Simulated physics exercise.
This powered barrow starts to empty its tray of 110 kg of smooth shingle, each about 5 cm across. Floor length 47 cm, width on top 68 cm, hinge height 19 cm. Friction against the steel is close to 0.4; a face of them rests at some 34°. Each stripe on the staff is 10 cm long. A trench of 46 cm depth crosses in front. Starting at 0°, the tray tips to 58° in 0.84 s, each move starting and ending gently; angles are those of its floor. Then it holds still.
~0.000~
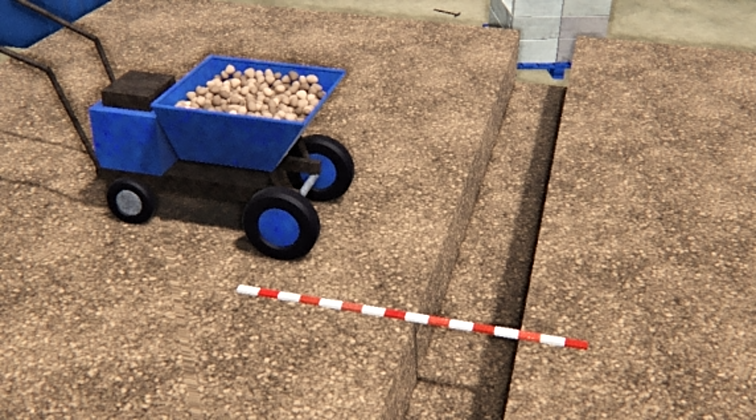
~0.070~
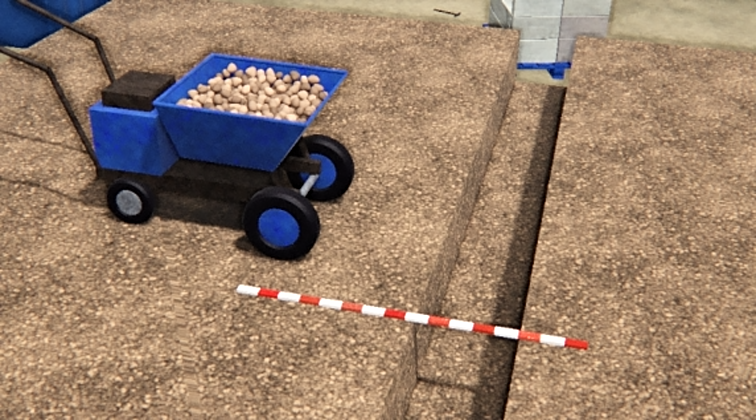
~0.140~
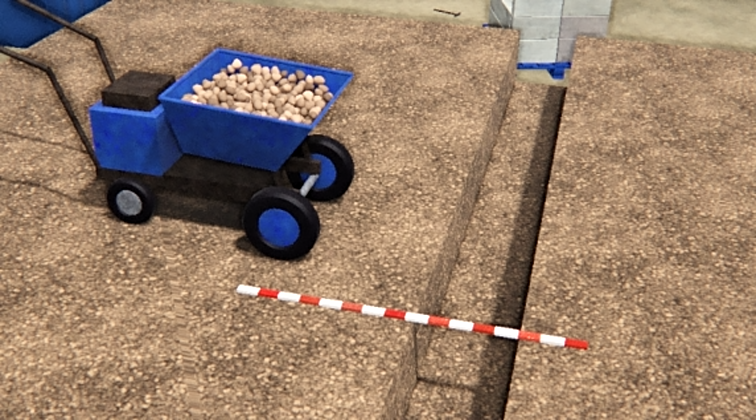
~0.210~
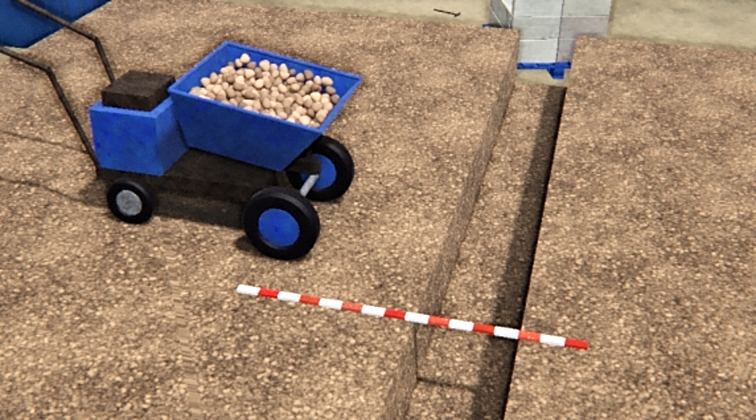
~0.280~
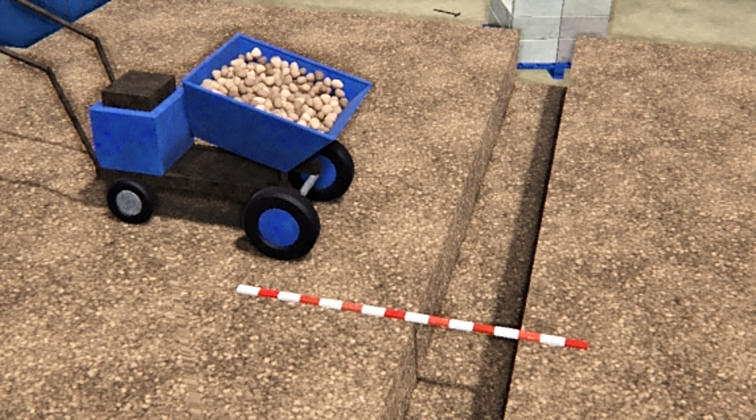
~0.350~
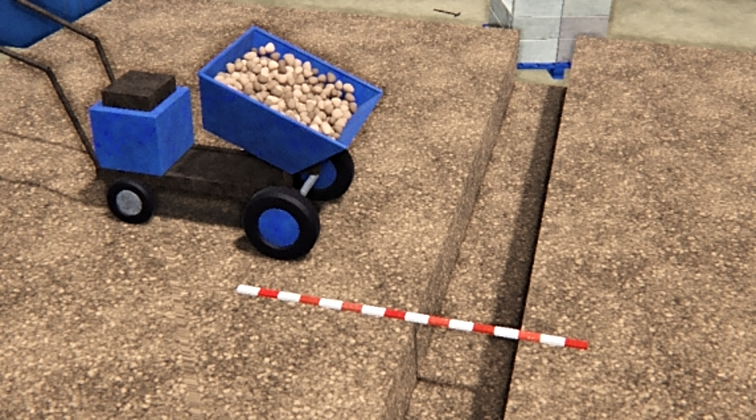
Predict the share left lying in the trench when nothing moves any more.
Some 47 per cent of it.
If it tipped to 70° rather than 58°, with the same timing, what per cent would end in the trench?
In that case some 90 per cent.
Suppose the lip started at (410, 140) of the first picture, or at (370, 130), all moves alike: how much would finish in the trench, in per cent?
Near 25 per cent from the first place, 55 from the second.
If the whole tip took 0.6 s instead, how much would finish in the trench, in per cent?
In that case some 55 per cent.
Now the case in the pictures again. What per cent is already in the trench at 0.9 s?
About 5 per cent by then.
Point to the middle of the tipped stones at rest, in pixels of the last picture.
Around (483, 319).
After 0.6 s the floor is at 49°; 100 % in the tray; the foremost stones are at (377, 163).
After 0.9 s the floor is at 58°; 86 % in the tray, 11 % short of the trench, 3 % in the trench; the foremost stones are at (455, 220).
After 1.3 s the floor is at 58°; 55 % in the tray, 12 % short of the trench, 33 % in the trench; the foremost stones are at (520, 338).
After 3.2 s the floor is at 58°; 40 % in the tray, 13 % short of the trench, 47 % in the trench; the foremost stones are at (522, 328).
